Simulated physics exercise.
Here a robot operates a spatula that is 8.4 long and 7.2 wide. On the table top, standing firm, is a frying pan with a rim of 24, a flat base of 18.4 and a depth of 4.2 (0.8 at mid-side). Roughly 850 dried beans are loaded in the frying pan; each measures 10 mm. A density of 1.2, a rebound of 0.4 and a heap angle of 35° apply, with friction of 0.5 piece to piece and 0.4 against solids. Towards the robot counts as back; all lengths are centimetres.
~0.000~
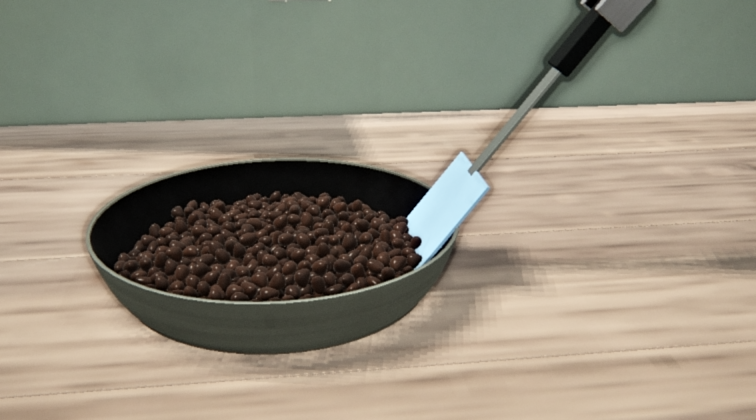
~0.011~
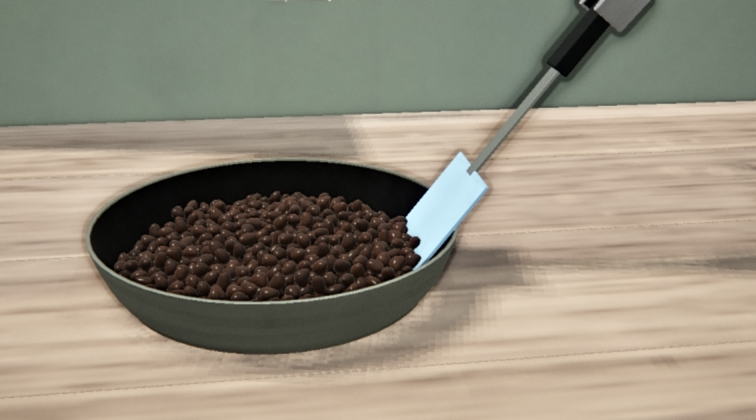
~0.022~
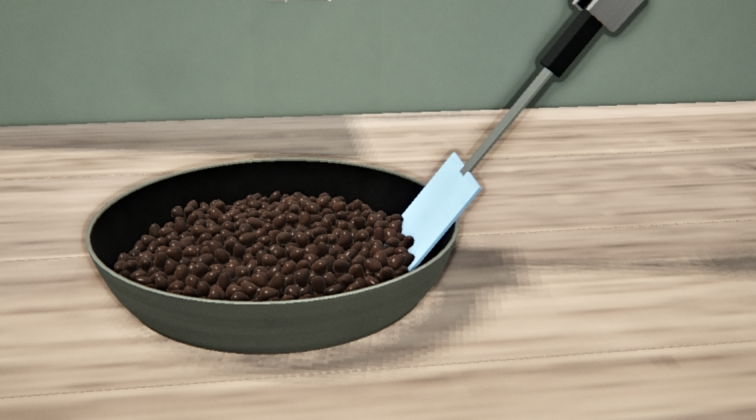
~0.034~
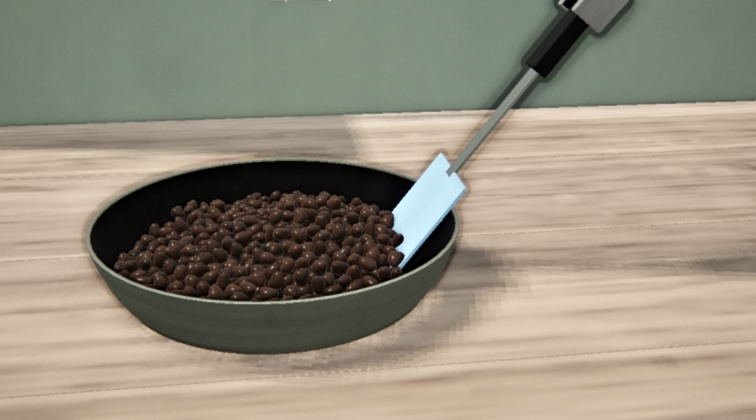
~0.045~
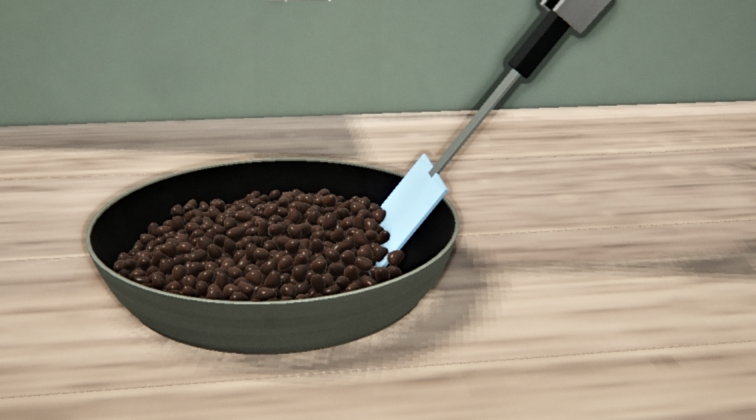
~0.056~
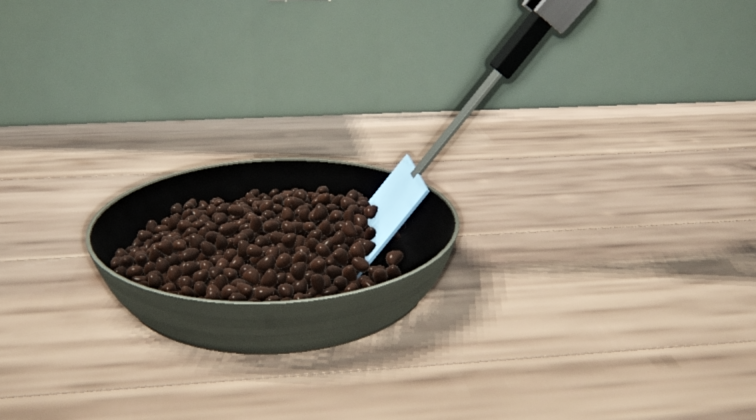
A pale blue spatula with a grey shaft and black grip, held by a robot partly seen at the top edge, slants into the right side of a dark frying pan. The pan, heaped with glossy brown beans, sits on a light wooden tabletop before a green wall, viewed from slightly above. After barely moving, the spatula slides steadily left, pushing nearby beans inward, while pan and camera stay still.
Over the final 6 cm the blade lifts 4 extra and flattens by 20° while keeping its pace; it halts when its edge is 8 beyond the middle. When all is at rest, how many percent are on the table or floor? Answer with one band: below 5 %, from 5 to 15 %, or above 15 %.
Above 15 %.
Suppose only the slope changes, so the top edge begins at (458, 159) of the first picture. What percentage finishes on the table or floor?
About 20 per cent.
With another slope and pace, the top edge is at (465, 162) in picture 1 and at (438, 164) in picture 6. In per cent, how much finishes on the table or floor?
Roughly 10 %.
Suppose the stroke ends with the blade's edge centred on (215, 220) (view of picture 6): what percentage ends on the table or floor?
Around 10 percent.
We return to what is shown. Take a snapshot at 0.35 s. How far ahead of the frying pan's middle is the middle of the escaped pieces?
Distance ahead of centre: Approx. 22 cm.
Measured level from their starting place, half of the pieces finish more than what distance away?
3 cm.
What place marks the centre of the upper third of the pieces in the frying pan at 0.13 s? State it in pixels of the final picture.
Around (214, 225).
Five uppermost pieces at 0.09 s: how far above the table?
About 6 cm.
After 0.09 s, sloping 52°, highest piece 6 above the table; 849 in the frying pan.
After 0.13 s, sloping 46°, highest piece 7 above the table; 849 in the frying pan.
After 0.35 s, sloping 32°, highest piece 7 above the table; 665 in the frying pan, 173 on the table or floor, 11 on the blade or in flight.
After 1.40 s, sloping 32°, highest piece 4 above the table; 664 in the frying pan, 185 on the table or floor.
At rest, 664 in the frying pan, 185 on the table or floor. That is 22 % on the table or floor.
